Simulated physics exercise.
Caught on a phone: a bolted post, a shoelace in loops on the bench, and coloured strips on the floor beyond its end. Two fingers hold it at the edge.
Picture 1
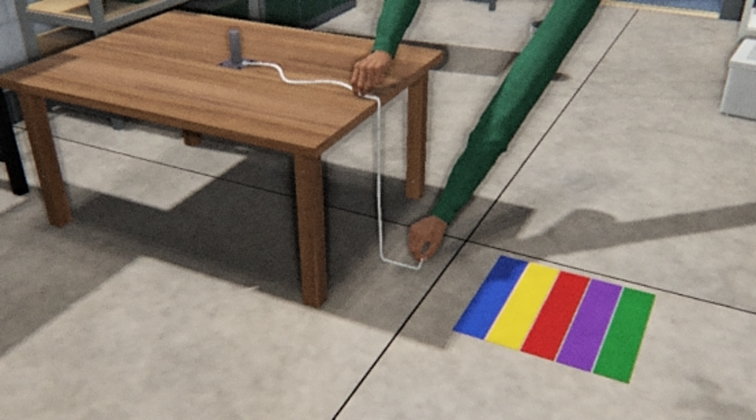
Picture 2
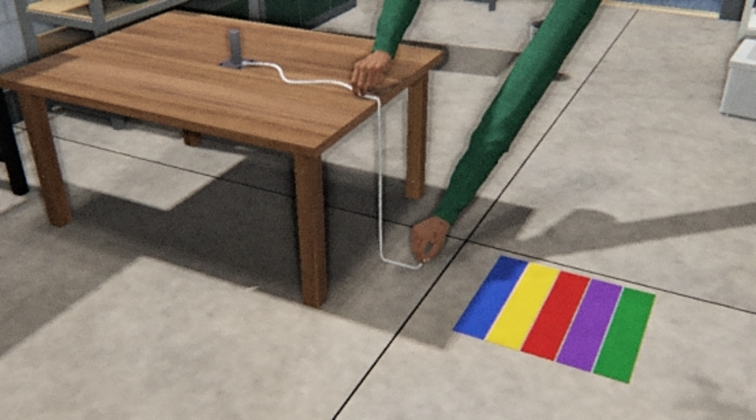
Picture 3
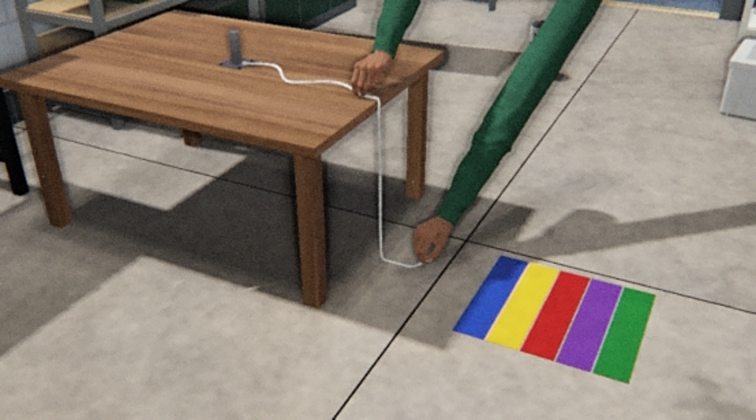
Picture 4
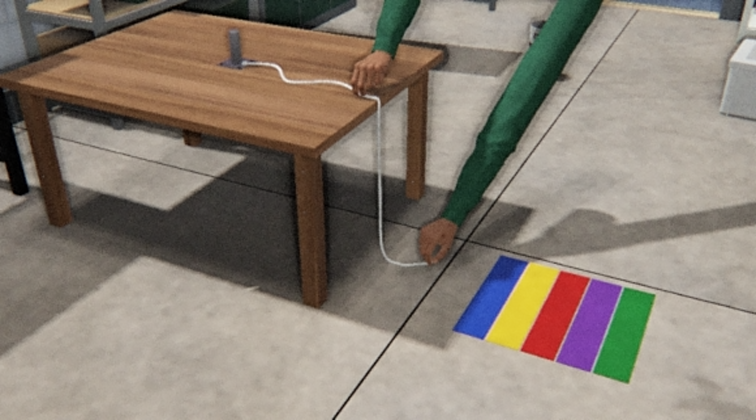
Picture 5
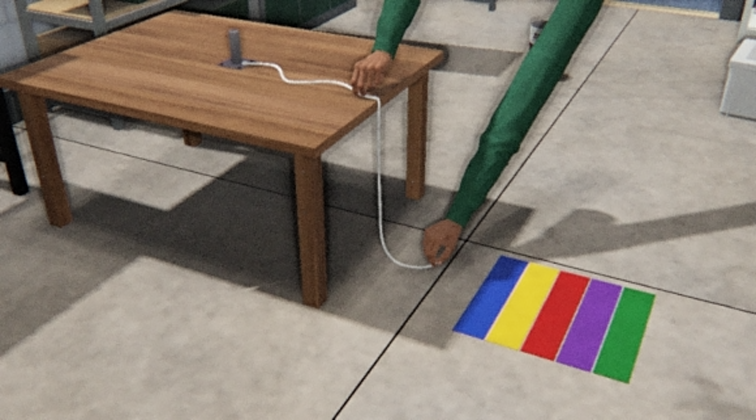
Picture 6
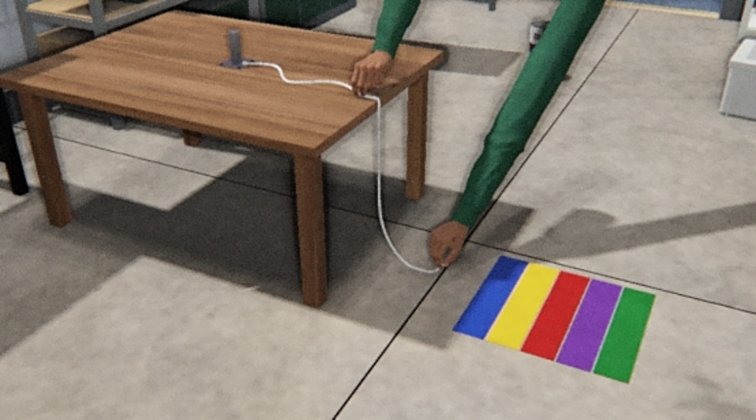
A white cord hanging over the edge of a wooden table shifted slightly to the right at its lower end as one hand drew it toward coloured strips, while another hand stayed at the edge.
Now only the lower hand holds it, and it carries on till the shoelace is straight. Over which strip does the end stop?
Over red.
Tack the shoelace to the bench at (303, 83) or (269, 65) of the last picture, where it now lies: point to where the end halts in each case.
In that order: (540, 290) and (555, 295).
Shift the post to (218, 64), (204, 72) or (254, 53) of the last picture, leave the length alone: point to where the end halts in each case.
Near (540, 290), (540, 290) and (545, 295).
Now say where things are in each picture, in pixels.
In the first frame, end (422, 259); blue (477, 320); yellow (510, 329); red (544, 339); purple (580, 350); green (617, 361).
In the second frame, end (424, 260); shoelace through (270, 65) (301, 83) (355, 91) (380, 135) (380, 195) (381, 253).
In the third frame, end (427, 261).
In the fourth frame, end (432, 262); shoelace through (270, 65) (301, 83) (355, 91) (379, 135) (380, 194) (384, 253).
In the fifth frame, end (436, 263).
In the sixth frame, end (443, 265); shoelace through (270, 65) (301, 83) (355, 91) (379, 135) (379, 194) (397, 253).
A little later, end near (495, 279); over blue.
Next, end near (536, 290); over yellow.
When it is tight, end near (560, 297); over red. The end stops over the red strip.
